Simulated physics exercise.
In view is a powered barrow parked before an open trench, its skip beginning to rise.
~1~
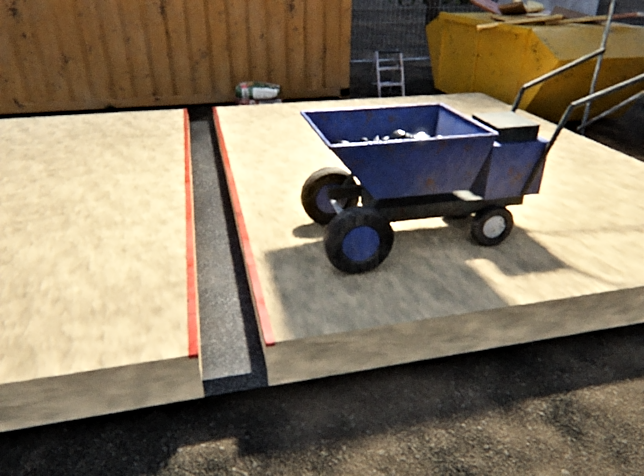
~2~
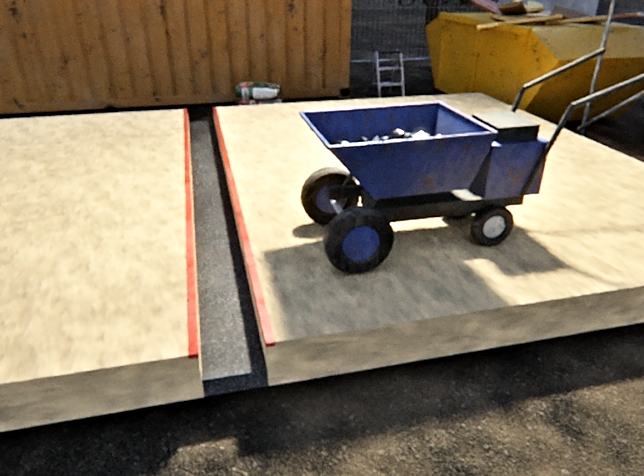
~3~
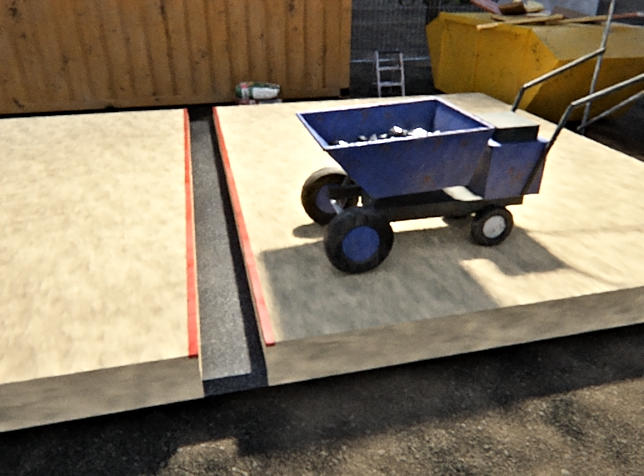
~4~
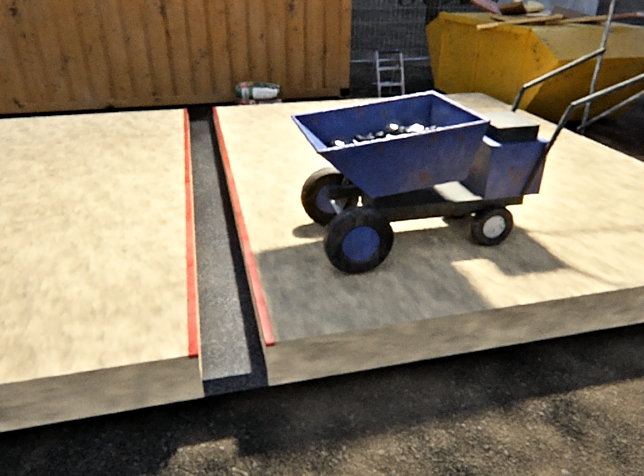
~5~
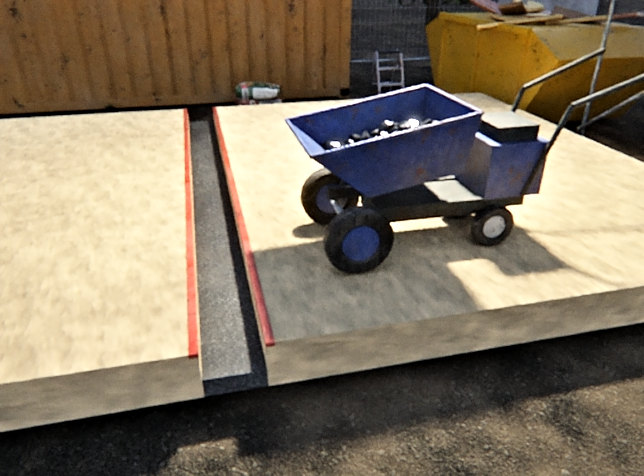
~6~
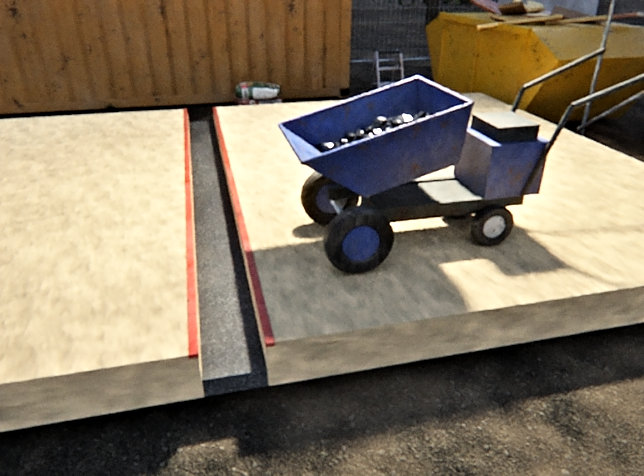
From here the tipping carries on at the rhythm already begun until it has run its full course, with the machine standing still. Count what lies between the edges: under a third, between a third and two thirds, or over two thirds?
From what I can see, the trench share goes above two-thirds.
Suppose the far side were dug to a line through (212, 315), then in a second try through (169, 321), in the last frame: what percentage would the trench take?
70 %, then 100 %.
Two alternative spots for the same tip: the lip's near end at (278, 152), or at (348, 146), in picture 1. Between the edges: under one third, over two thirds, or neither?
Record - trial one: Below one third; trial two: Beyond two thirds.
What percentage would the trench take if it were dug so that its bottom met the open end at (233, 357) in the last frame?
Some 70 per cent.
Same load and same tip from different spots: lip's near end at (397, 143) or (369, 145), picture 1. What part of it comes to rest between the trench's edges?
30 and 70 in a hundred, in that order.
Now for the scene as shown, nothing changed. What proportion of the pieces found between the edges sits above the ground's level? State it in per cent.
My estimate would be close to 20 per cent.
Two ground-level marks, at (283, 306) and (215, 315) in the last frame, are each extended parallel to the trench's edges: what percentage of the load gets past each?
About 100 percent, then about 40 percent.
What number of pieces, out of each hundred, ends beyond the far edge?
Roughly 10 percent.
Shortly afterwards, skip tipped steeply; the whole lot in the skip.
Next, skip tipped right over; all but a few in the skip; only a few in or heaped over the trench.
Some moments later, skip tipped right over; a little in the skip; only a few short of the trench; the bulk in or heaped over the trench; a little beyond it.
In the end, skip tipped right over; all but a few in or heaped over the trench; a little beyond it.
